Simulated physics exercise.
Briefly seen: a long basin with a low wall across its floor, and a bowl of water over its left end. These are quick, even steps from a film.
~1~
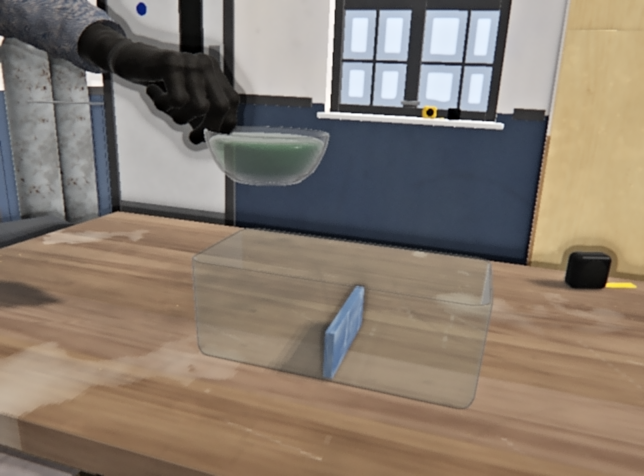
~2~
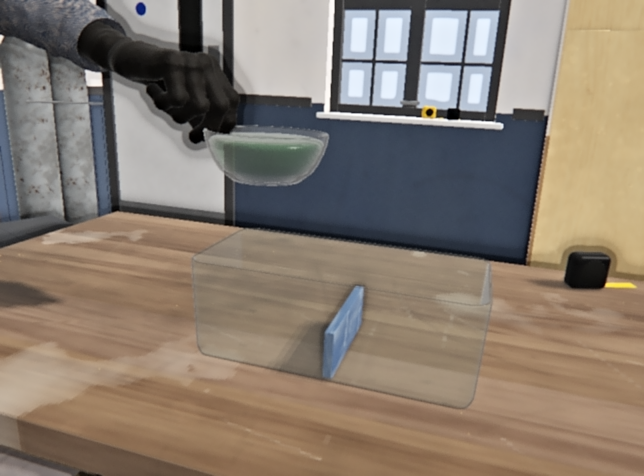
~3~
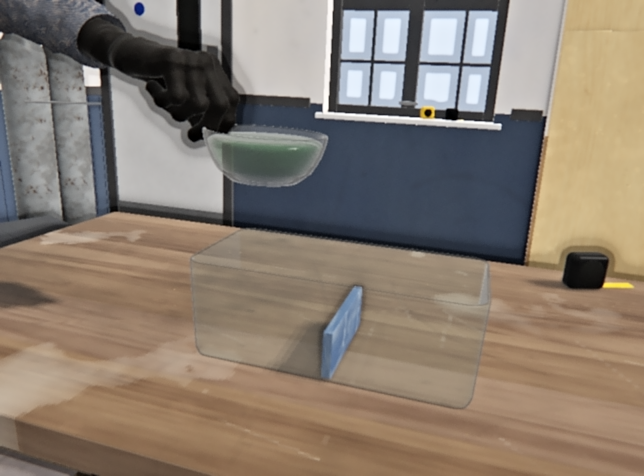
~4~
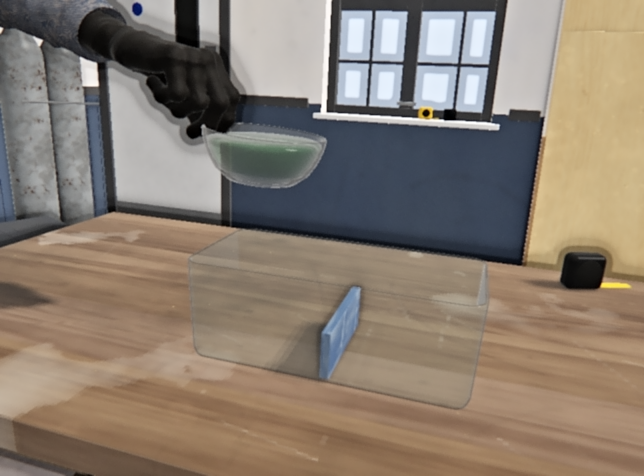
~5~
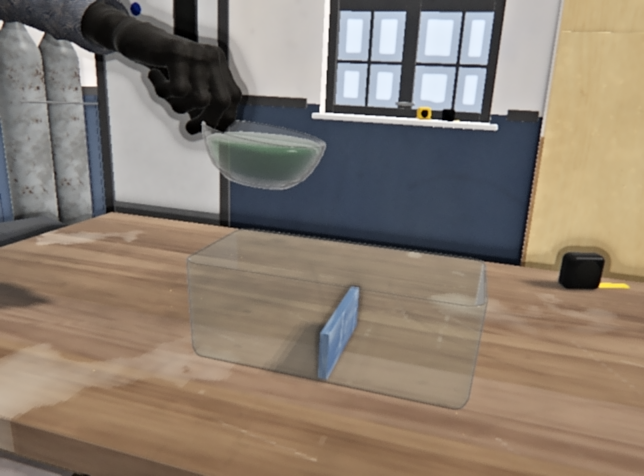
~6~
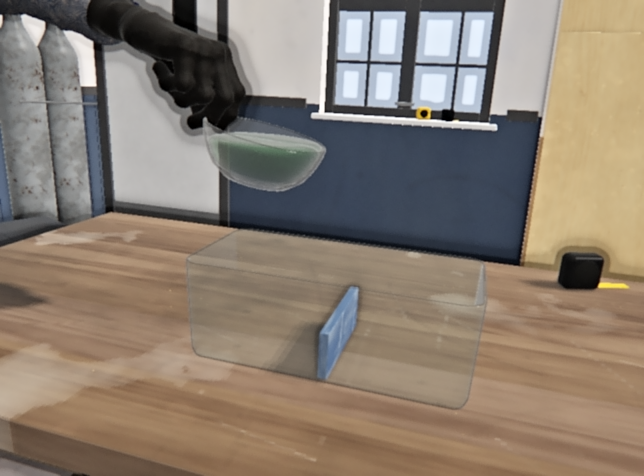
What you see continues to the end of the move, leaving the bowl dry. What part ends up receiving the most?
The most goes into the right part.
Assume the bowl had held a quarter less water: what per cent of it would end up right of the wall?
The share comes to some 60 parts in a hundred.
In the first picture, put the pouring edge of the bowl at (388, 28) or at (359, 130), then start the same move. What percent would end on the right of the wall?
In order, roughly 95 percent and 95 percent.
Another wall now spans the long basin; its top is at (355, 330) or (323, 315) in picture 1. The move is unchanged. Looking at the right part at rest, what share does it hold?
In order, near 65 and 90 in a hundred.
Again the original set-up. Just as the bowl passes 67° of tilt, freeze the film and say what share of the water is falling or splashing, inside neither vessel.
Close to 35 in a hundred.
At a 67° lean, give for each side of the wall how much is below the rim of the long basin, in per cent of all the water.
Split: Left 5 per cent, right 30 per cent.
A moment on, the tilt is 67° and 32 per cent is still to pour, 3 is left of the wall and 29 right of it.
Next, the tilt is 96° and 1 per cent is still to pour, 23 is left of the wall and 72 right of it.
Then the tilt is 99° and 0 per cent is still to pour, 27 is left of the wall and 72 right of it.
Later the tilt is 99° and 0 per cent is still to pour, 27 is left of the wall and 72 right of it.
Finally, 27 per cent lies left of the wall, 72 right of it and 1 outside.
